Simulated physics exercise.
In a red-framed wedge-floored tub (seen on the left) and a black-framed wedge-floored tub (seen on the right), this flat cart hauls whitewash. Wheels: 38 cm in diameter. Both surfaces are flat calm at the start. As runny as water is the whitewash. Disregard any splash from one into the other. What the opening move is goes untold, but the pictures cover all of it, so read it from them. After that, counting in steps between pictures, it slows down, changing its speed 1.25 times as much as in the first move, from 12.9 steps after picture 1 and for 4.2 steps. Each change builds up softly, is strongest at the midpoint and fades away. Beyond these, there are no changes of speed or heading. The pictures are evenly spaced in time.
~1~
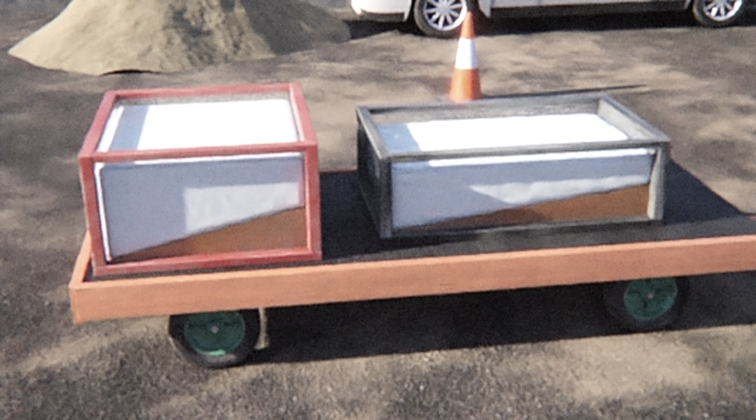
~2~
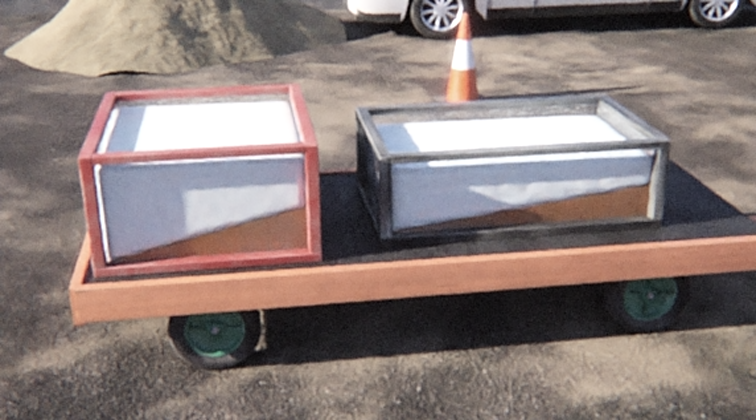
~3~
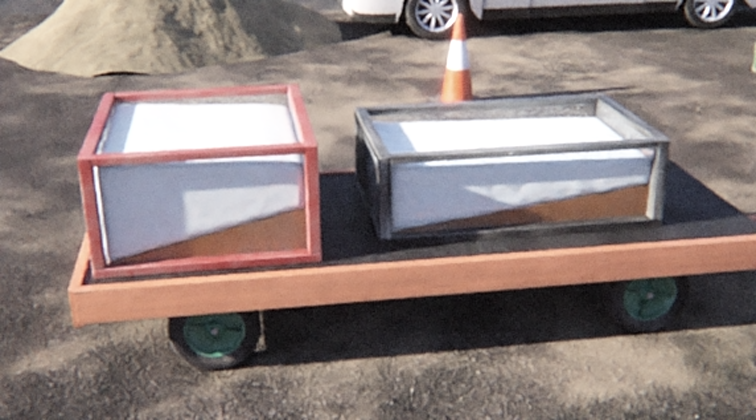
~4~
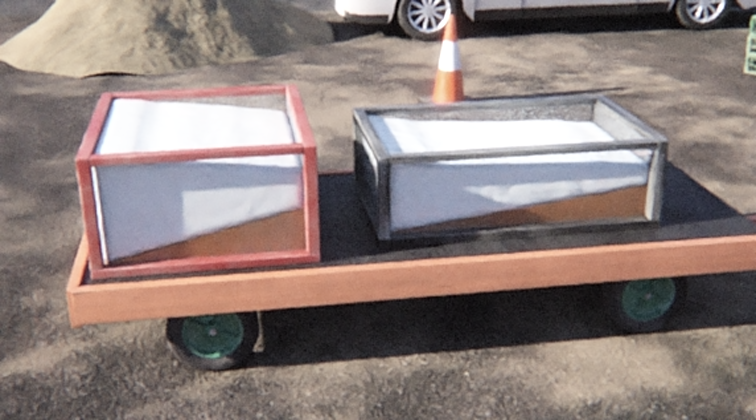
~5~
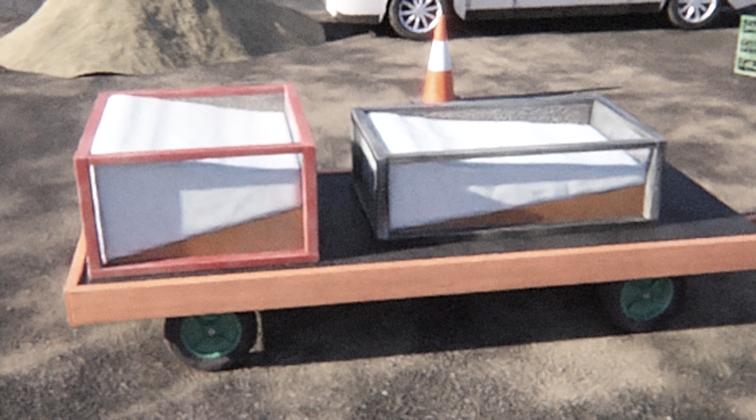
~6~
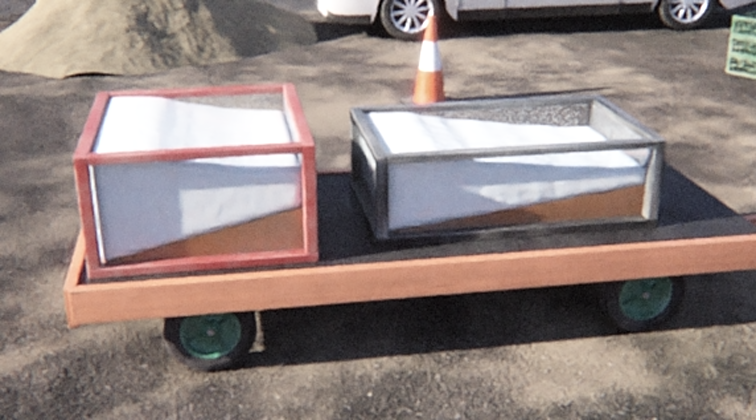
On a sunlit stretch of dark, gritty ground, a flat orange-edged cart with green-hubbed wheels is seen side-on from slightly above. It carries a red-framed tub at left and a longer black-framed one at right, both holding white liquid above brown wedges, before a sandy mound, an orange-and-white cone and a white vehicle. The cart rolls slightly right, the camera keeping pace, as both liquids shift leftward, dipping at right.
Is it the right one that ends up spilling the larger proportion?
The one at the left is left with the smaller share of its contents.
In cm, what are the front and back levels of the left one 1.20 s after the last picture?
Level: ~ 40 cm in front; 40 cm behind.
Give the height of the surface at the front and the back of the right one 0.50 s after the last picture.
At the front 28 cm, at the back 28 cm.
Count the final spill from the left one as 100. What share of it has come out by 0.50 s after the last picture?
Roughly 0 per cent by then.
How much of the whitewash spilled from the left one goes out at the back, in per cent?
Roughly 10 in a hundred.
Then, 0.50 s after the last picture, the left one has lost nothing (front 46 cm, back 34 cm); the right one has lost nothing (front 28 cm, back 28 cm).
Then, 1.20 s after the last picture, the left one has lost nothing (front 39 cm, back 40 cm); the right one has lost nothing (front 31 cm, back 21 cm).
Then, 2.00 s after the last picture, the left one has lost 2 per cent, over the front (front 33 cm, back 48 cm); the right one has lost nothing (front 26 cm, back 30 cm).
Then, 4.43 s after the last picture, the left one has lost 4 per cent, over the front, a little elsewhere; the right one has lost nothing.
